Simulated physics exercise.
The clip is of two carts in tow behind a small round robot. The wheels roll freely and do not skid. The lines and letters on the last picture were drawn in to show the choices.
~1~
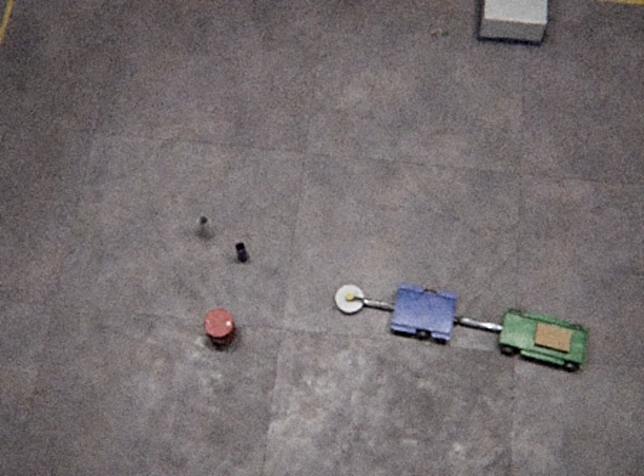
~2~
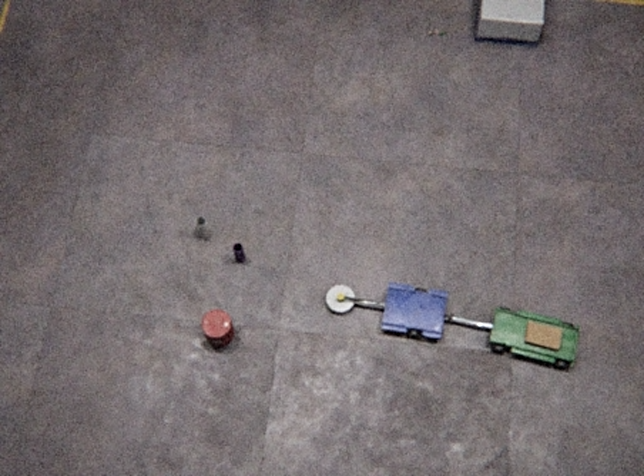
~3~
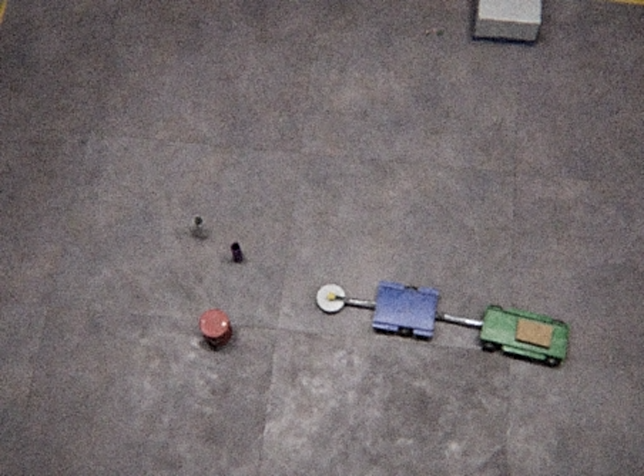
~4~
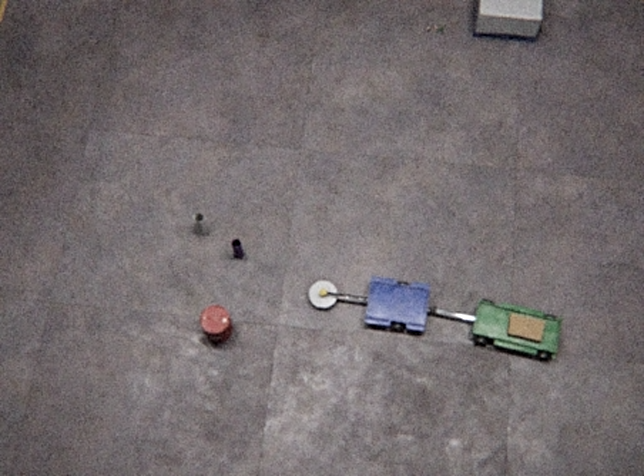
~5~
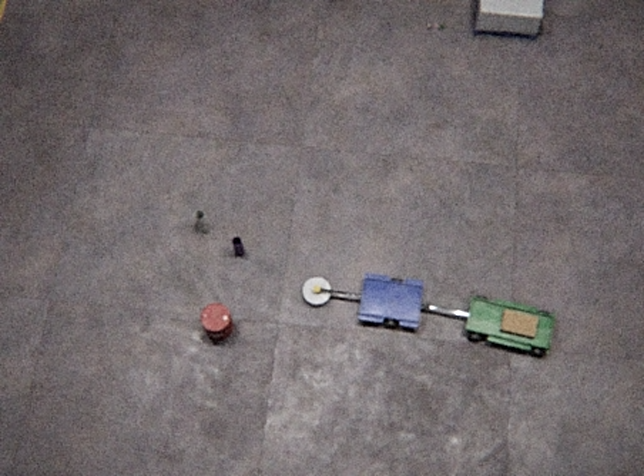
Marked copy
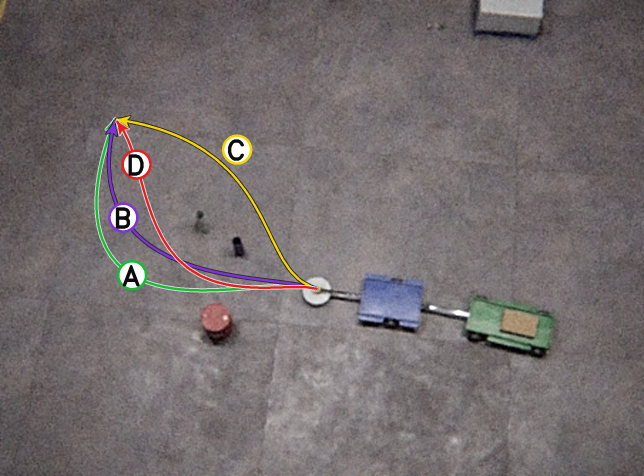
In the video, a small round white robot tows a blue cart and a green cart in a line slowly leftward across a gray floor, while a red drum and two small posts stand to the left.
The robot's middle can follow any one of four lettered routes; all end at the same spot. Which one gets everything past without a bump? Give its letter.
The robot should drive C.
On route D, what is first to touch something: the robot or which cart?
It is the blue cart.
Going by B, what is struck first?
The purple post.
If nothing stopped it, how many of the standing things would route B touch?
One.
On the marked copy, A from (317, 289) via (132, 275) to (115, 119); B from (317, 289) via (157, 250) to (114, 122); C from (317, 289) via (236, 178) to (117, 120); D from (317, 289) via (170, 249) to (117, 121).
Following C. Soon after the start, robot (259, 215), last cart (415, 306).
Later, robot (195, 148), last cart (327, 261).
In the end, robot (117, 123), last cart (264, 207); nothing has been touched.
As for the rest, A meets the red drum; B meets the purple post; D meets the purple post and white post.
